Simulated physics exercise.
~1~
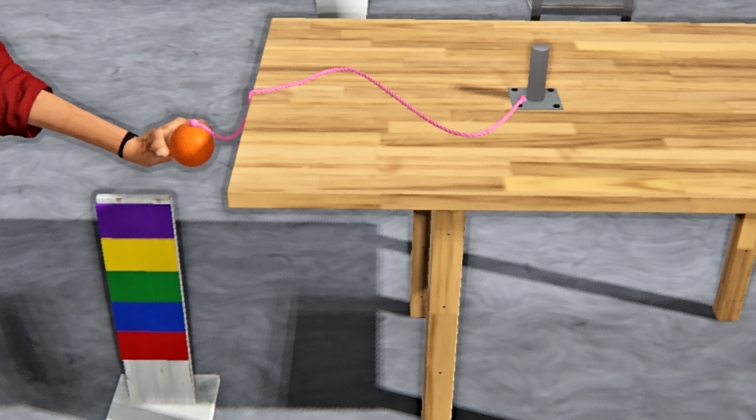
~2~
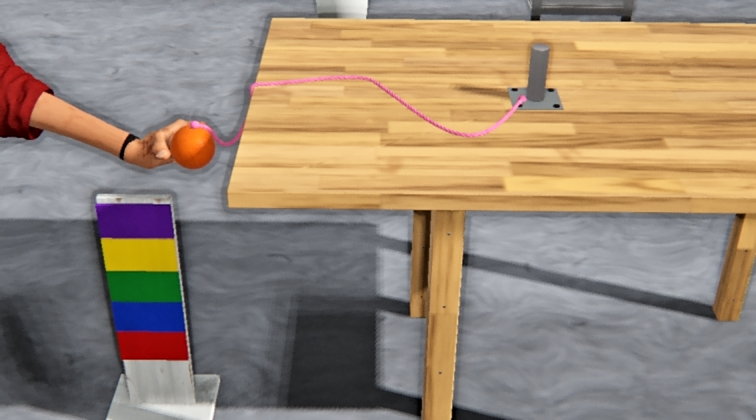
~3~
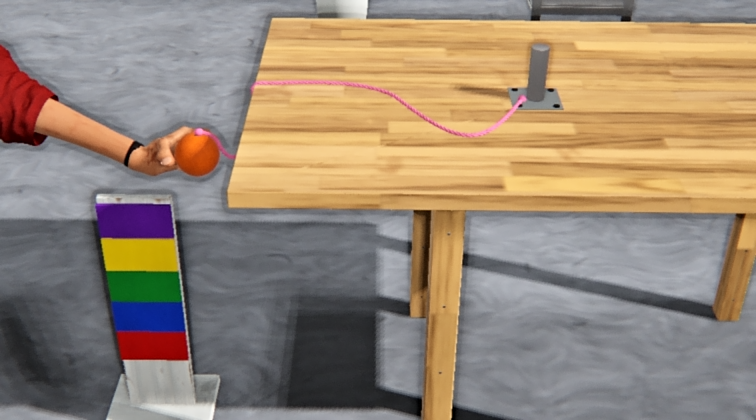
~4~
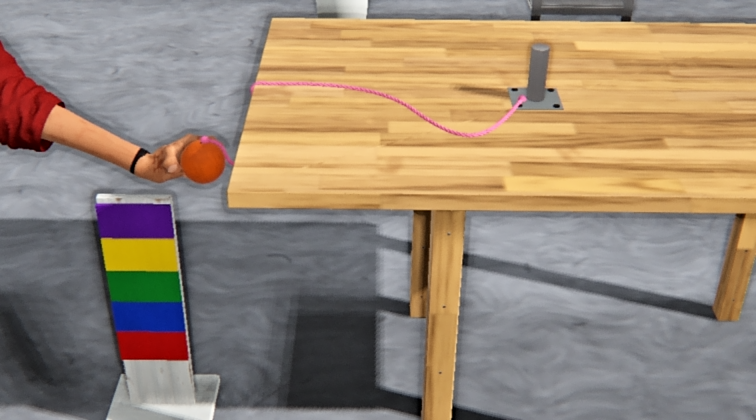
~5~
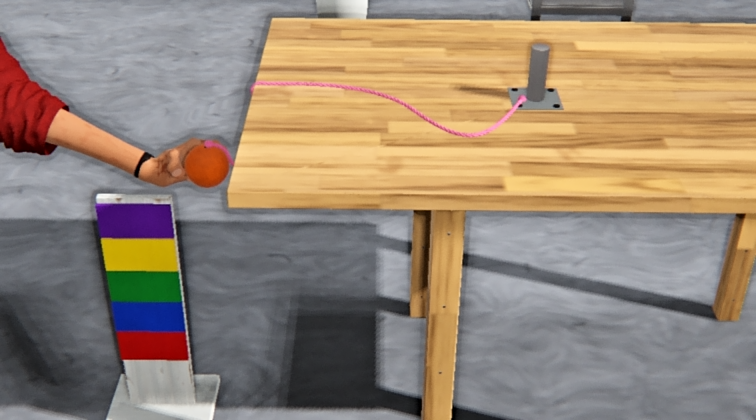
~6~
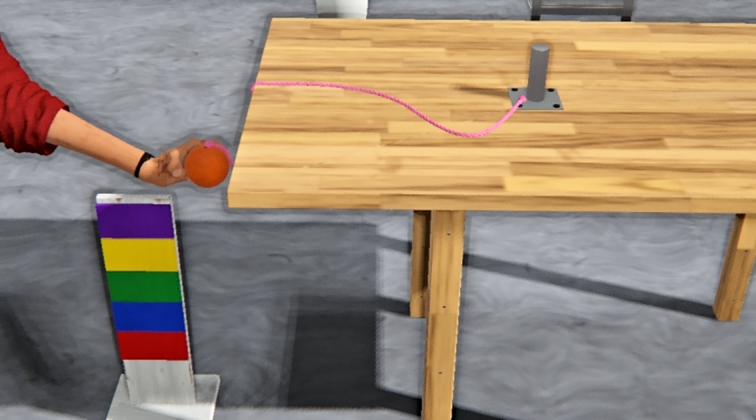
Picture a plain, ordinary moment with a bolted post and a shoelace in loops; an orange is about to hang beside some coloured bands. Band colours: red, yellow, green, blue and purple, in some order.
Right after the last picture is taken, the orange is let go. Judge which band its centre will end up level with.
I would say blue.
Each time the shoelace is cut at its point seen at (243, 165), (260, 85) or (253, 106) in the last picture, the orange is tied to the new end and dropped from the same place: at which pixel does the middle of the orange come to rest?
About (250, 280), (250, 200) and (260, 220).
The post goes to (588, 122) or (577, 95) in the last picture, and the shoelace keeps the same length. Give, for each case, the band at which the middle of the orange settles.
First try: Green; second try: Green.
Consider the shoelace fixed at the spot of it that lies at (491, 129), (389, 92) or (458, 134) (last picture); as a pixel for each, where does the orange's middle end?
For the three tries you'd see (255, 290), (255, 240) and (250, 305).
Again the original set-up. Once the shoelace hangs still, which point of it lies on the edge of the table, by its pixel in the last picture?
Around (341, 87).
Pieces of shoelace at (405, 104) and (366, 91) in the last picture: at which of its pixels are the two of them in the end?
First point (328, 104), second point (278, 105).
Soon after, orange near (261, 288); level with green.
After that, orange near (272, 315); level with blue.
In the end, orange near (263, 320); level with blue. At blue.
